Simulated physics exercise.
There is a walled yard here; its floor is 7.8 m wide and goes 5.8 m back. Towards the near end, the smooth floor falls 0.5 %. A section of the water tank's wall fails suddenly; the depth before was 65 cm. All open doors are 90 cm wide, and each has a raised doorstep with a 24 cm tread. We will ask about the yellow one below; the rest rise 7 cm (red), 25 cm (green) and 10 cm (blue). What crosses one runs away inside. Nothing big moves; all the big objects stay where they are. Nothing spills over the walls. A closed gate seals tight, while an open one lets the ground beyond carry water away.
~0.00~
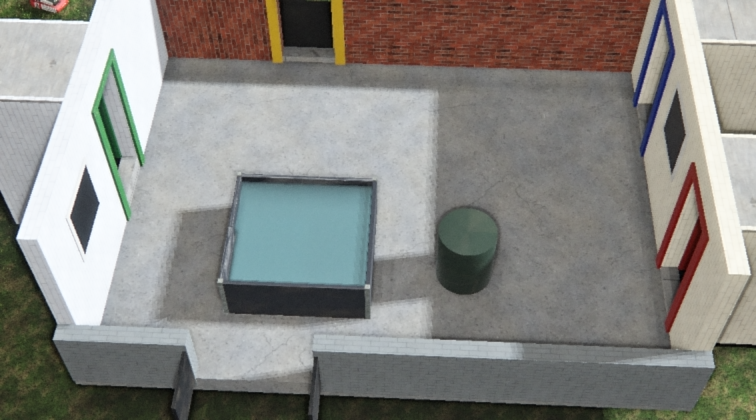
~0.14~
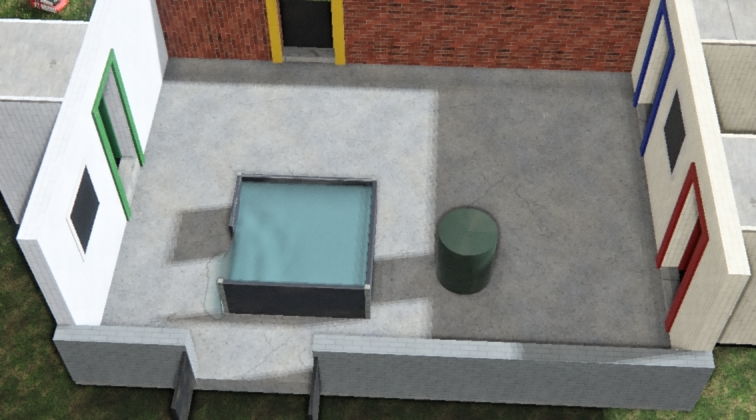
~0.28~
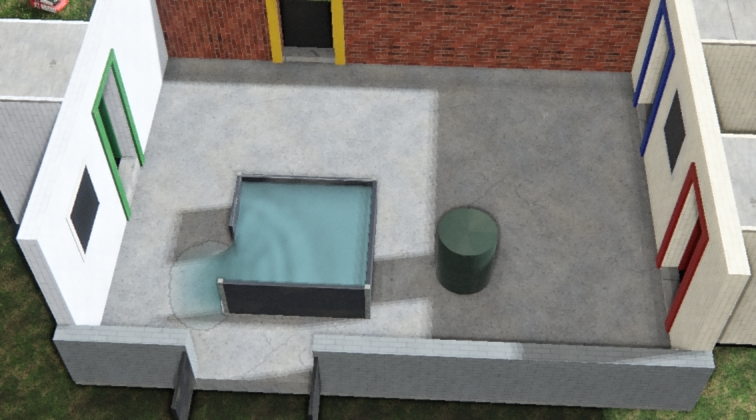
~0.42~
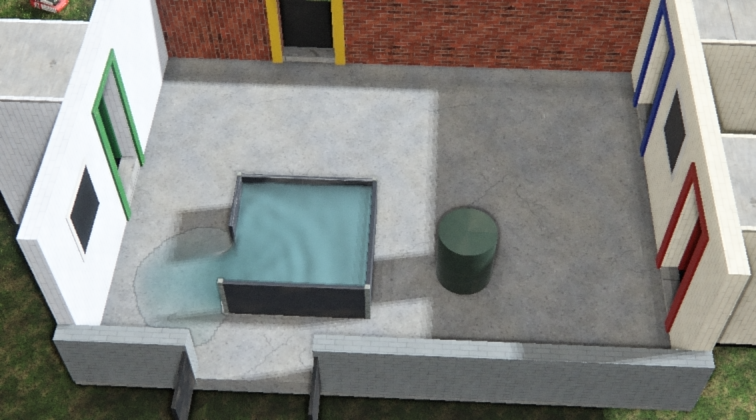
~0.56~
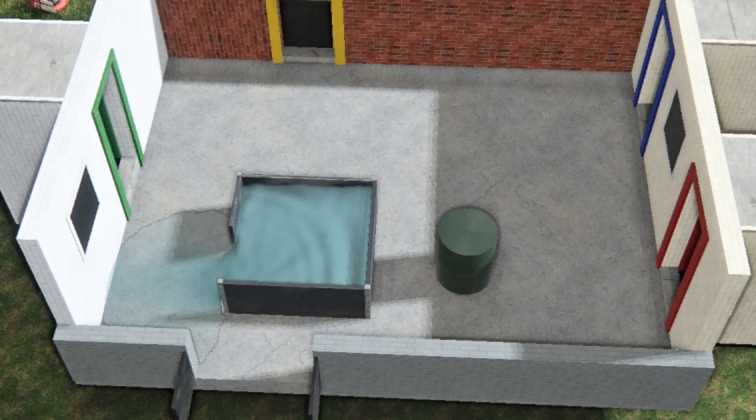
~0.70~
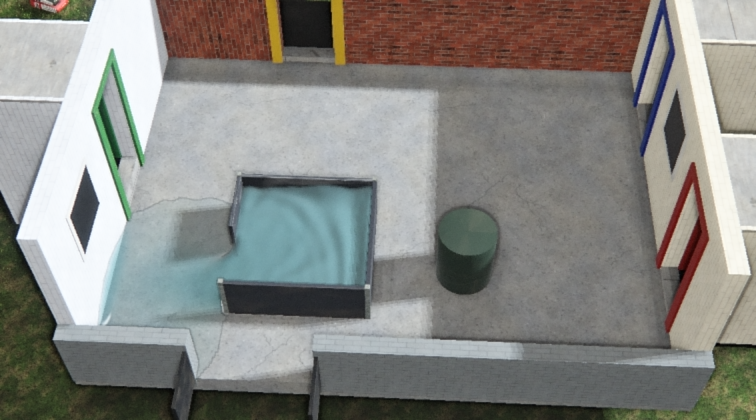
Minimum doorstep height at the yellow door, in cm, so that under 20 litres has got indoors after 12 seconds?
Approx. 6 cm.
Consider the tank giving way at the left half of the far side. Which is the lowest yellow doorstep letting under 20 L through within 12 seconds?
It should stand roughly 20 cm high.
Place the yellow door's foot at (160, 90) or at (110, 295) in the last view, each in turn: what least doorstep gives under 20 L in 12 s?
Roughly 8.5 and 34 cm.
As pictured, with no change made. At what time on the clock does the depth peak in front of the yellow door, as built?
The level tops out around 4.0 s.
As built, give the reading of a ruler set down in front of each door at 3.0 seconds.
Yellow door 0 cm, red door 0 cm, green door 12 cm, blue door 0 cm.
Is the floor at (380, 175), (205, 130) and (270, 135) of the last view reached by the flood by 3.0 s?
In order: Untouched, soaked, soaked.
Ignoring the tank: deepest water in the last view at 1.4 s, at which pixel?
Around pixel (93, 357).
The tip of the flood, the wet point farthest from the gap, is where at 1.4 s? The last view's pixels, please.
The tip of the flood lies near (147, 146).
After 1.4 s water covers 10 % of the floor, deepest (50 cm) near (93, 357); it has not reached the yellow door.
After 3.0 s water covers 30 % of the floor, deepest (30 cm) near (96, 345); it has not reached the yellow door.
After 12.0 s water covers 100 % of the floor, deepest (8 cm) near (93, 357); 4 cm at the yellow door, 0 litres in over its 11 cm doorstep.
At the yellow door as built, the water arrived by 3.4 s and peaked near 11 cm at 4.0 s.
With a doorstep of 5 cm, 29 litres would have come in within the 12 s; with 6.5 cm, 14 litres. So under 20 litres takes about 6 cm.
